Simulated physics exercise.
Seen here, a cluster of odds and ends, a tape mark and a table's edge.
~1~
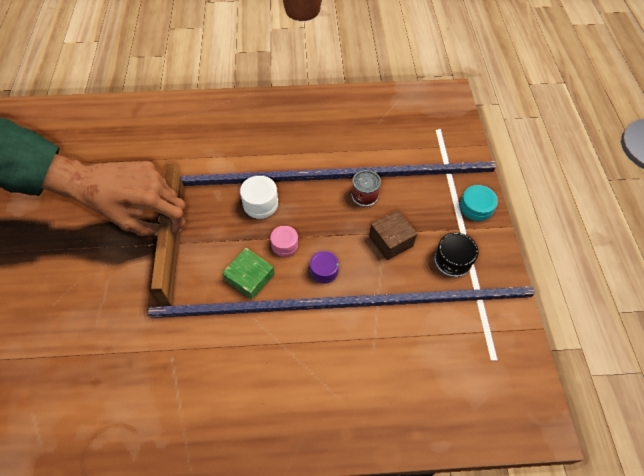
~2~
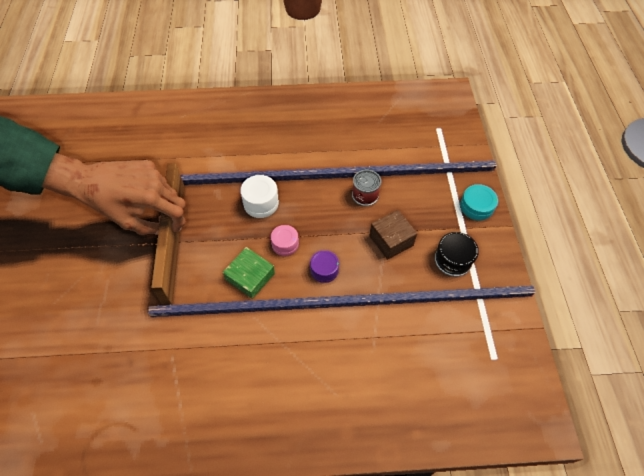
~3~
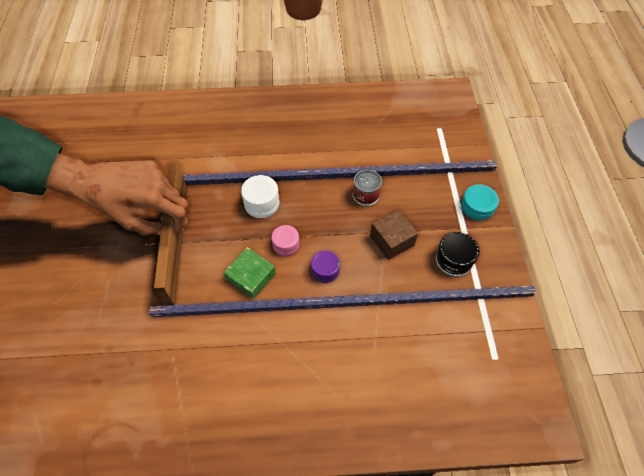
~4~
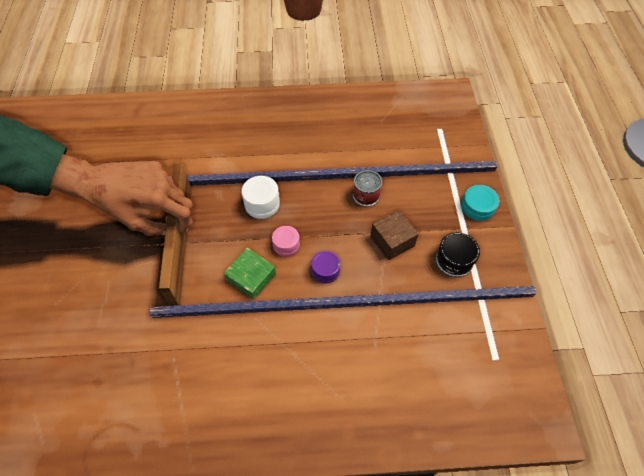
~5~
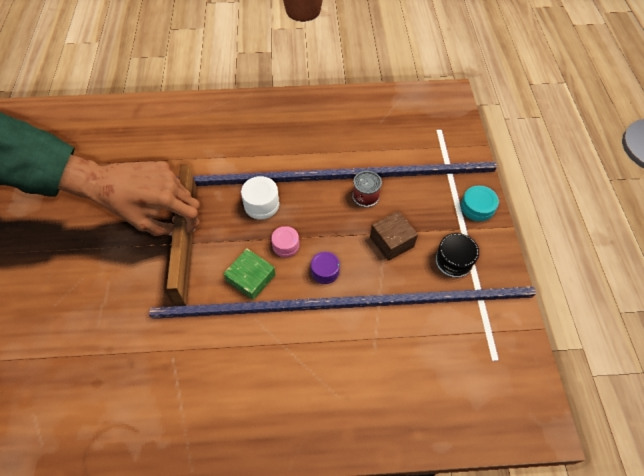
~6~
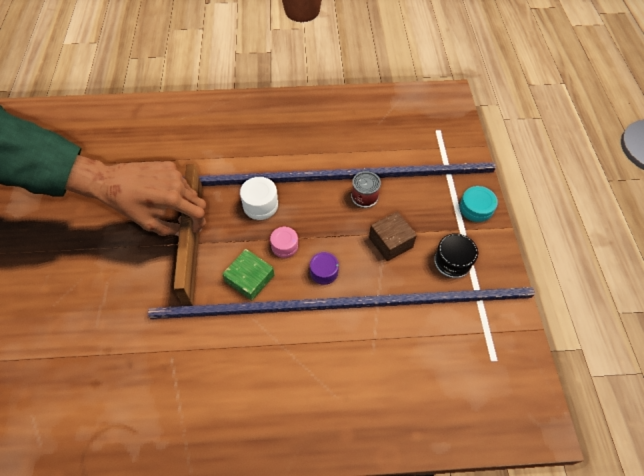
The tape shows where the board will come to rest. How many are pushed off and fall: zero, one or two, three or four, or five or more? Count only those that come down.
The number that fall off is one or two.
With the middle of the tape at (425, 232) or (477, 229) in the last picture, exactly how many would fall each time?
Try by try, 0 and 4.
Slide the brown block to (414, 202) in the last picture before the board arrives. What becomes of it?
The brown block survives.
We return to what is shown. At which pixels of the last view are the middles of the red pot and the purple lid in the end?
The red pot stops around (490, 176); the purple lid around (523, 262).
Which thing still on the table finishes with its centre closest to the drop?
That is the purple lid.
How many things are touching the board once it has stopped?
3 of them.
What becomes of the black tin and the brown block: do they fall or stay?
The black tin goes over, the brown block stays on.
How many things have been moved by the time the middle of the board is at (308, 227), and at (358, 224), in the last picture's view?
At the one place 4, at the other 6.
A little later, none off yet; turquoise lid at rest near (478, 204); black tin at rest near (456, 256); brown block at rest near (392, 236).
Next, none off yet; turquoise lid at rest near (478, 204); black tin shifted a little near (469, 254); brown block shifted about its own width near (428, 231).
When it is over, the number that fall off is one or two; down, black tin and turquoise lid.
